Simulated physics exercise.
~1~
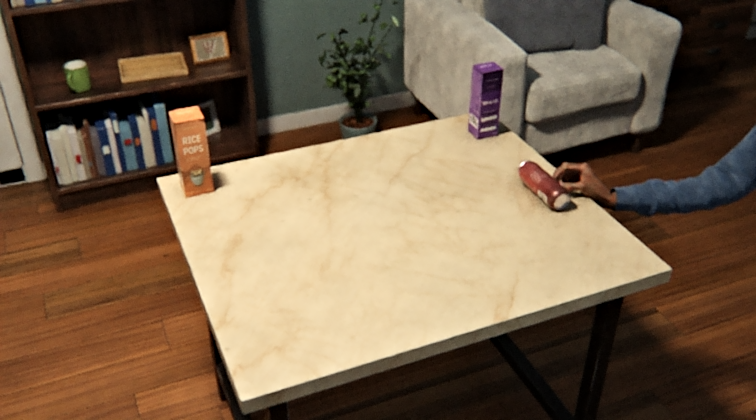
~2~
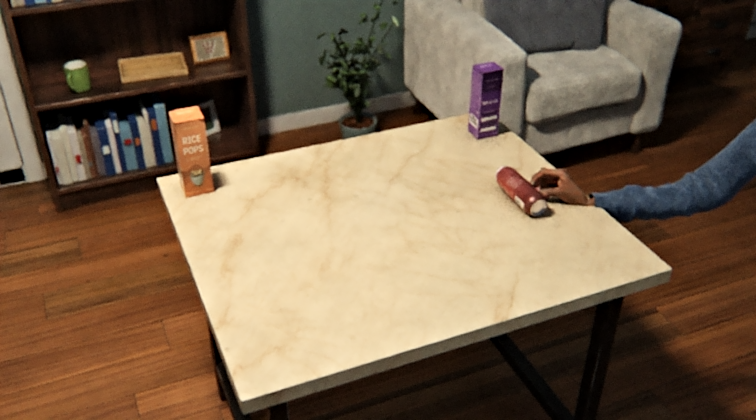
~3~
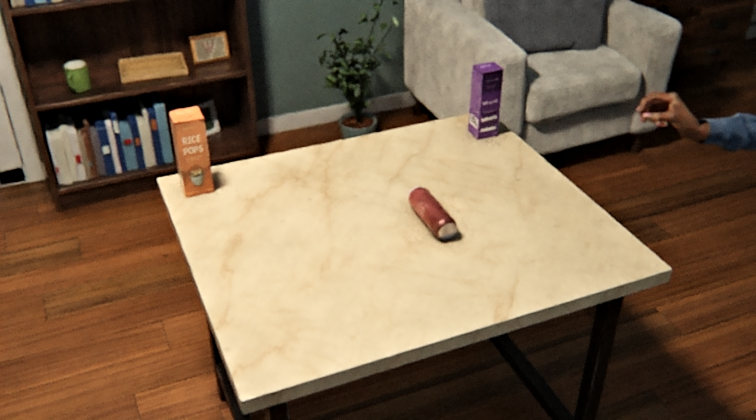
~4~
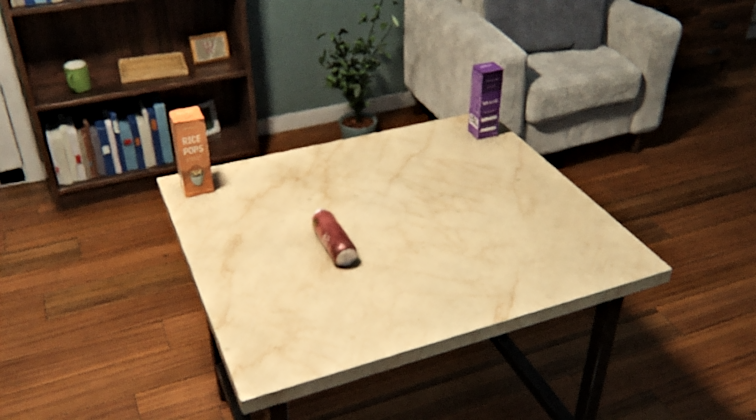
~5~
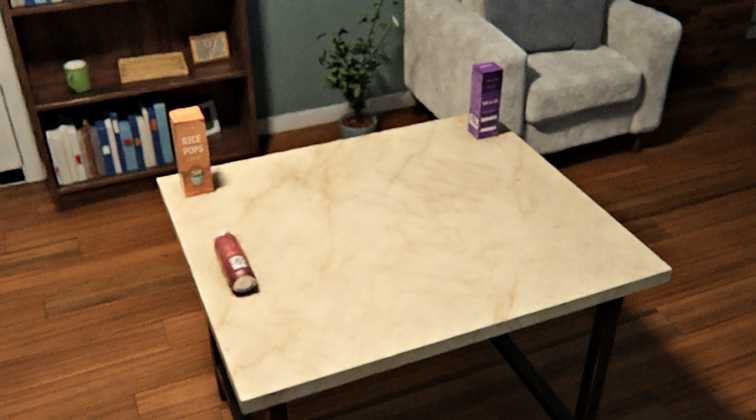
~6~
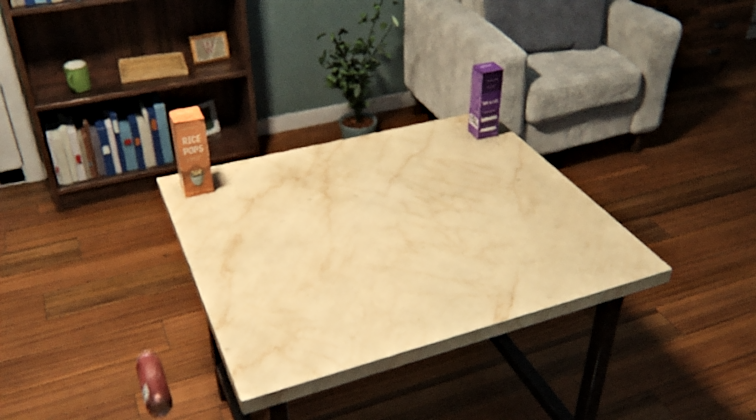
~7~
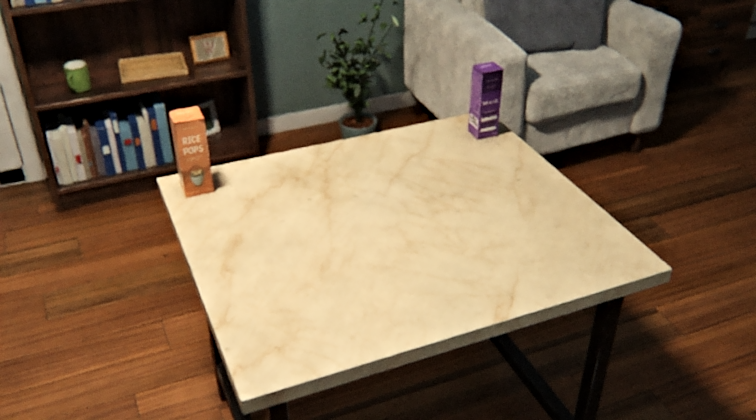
A red can, pushed by a hand, rolls left across the table and falls off.
